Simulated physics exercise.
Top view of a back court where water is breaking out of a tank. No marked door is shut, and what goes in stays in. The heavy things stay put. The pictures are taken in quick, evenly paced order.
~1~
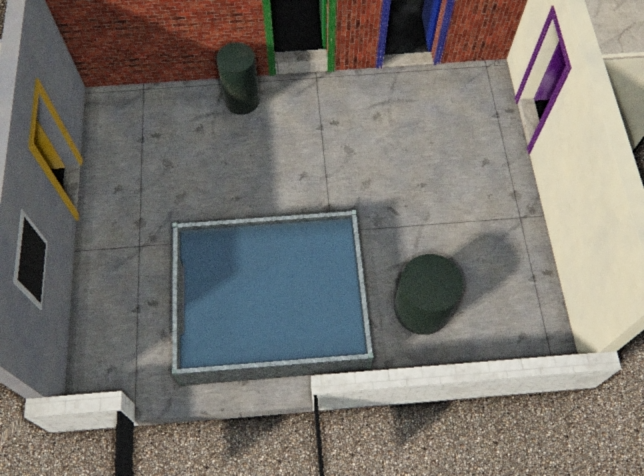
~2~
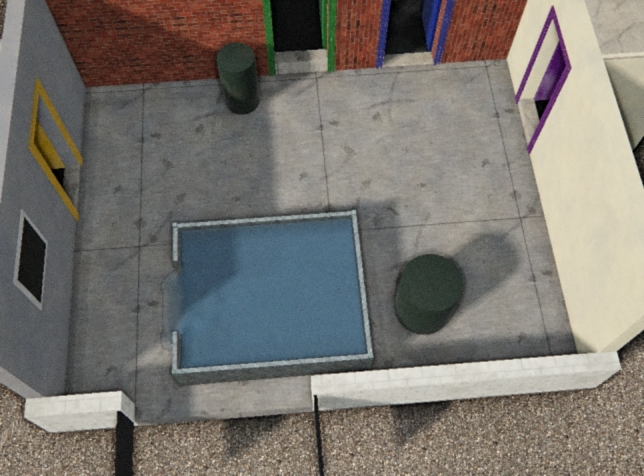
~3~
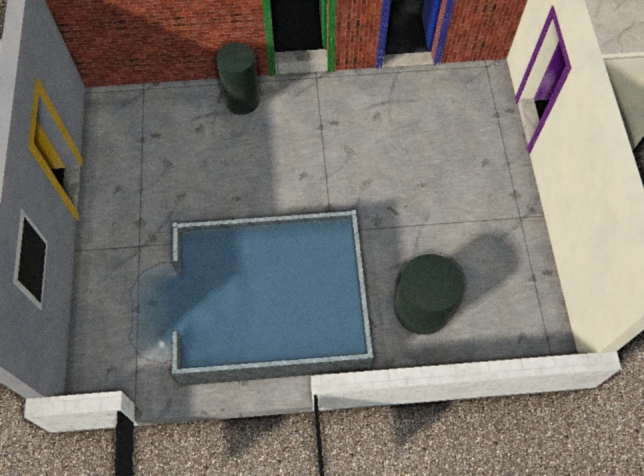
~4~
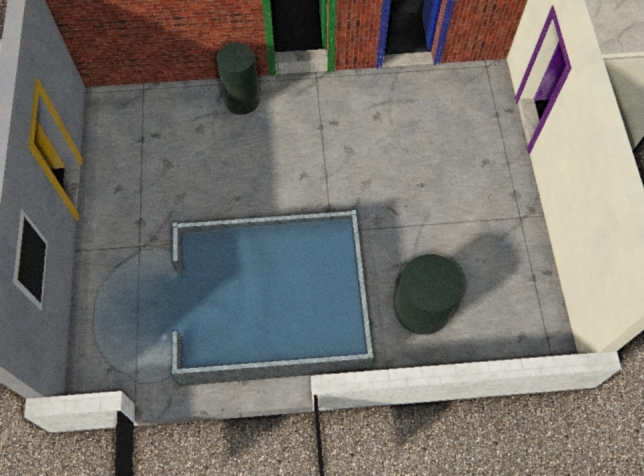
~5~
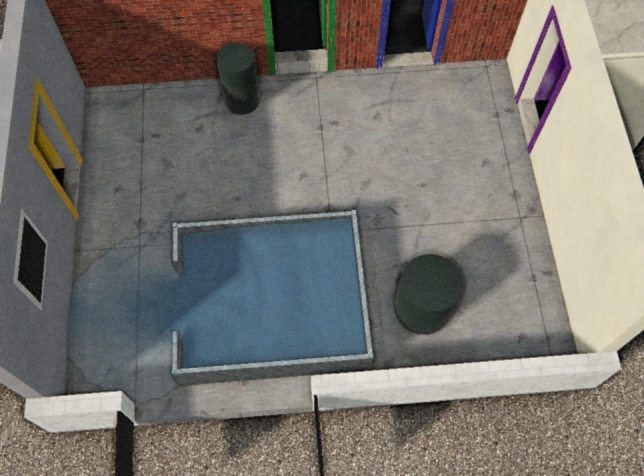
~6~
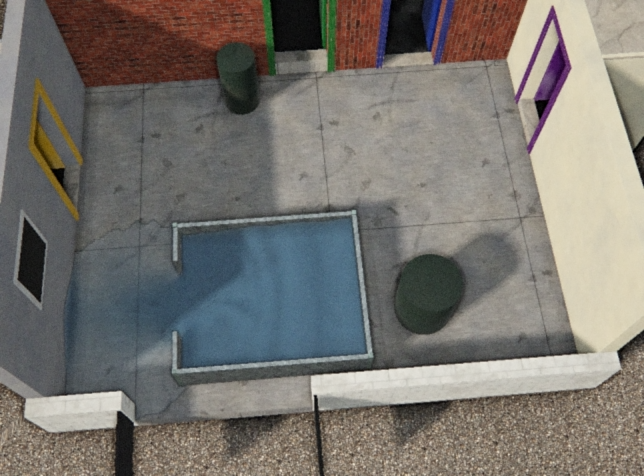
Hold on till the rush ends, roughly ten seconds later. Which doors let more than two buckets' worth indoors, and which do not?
My prediction: Purple door: Not over the line on that one, blue door: Not over the line on that one, yellow door: Over the line on that one, green door: Not over the line on that one.
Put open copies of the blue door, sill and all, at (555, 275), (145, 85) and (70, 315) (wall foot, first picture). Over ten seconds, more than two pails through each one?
Taking them as listed, the first doesn't reach the limit, the second gets past the limit and the third gets past the limit.
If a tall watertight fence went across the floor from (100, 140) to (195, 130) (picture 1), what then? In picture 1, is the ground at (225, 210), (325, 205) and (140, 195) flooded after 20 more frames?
Results in sequence: Bone-dry / bone-dry / swamped.
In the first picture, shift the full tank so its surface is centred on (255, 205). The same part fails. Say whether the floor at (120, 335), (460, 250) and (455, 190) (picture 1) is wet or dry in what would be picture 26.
Check in sequence: Soaked through, still parched, still parched.
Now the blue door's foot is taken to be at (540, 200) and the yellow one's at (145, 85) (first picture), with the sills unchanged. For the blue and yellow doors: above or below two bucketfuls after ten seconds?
Taking them in turn, the blue misses the threshold and the yellow beats the threshold.
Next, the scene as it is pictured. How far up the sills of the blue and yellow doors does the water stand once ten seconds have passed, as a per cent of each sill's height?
Roughly 30 % and 160 %, respectively.
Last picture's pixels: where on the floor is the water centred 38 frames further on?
I'd put it at around (206, 247).
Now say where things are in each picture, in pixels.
In the first picture, still water in the open tank at (269, 290).
In the second picture, the front is at a hidden place, out from the gap at (182, 307).
In the third picture, the front is at (141, 285), out from the gap at (183, 307).
In the fourth picture, water pours out at (183, 307) and has run to (105, 292).
In the fifth picture, the front is at (69, 348), out from the gap at (182, 307).
In the sixth picture, the front is at (75, 261), out from the gap at (182, 306).
A moment on, water covers 10 % of the floor; the purple door not reached, the blue door not reached, the yellow door wet at the sill, nothing in, the green door not reached.
Next, water covers 20 % of the floor; the purple door not reached, the blue door not reached, the yellow door under two buckets in, the green door not reached.
Then, water covers 35 % of the floor; the purple door not reached, the blue door not reached, the yellow door over two buckets in, the green door not reached.
Later, water covers 55 % of the floor; the purple door not reached, the blue door wet at the sill, nothing in, the yellow door over two buckets in, the green door wet at the sill, nothing in.
In the end, water covers 90 % of the floor; the purple door wet at the sill, nothing in, the blue door wet at the sill, nothing in, the yellow door over two buckets in, the green door wet at the sill, nothing in.
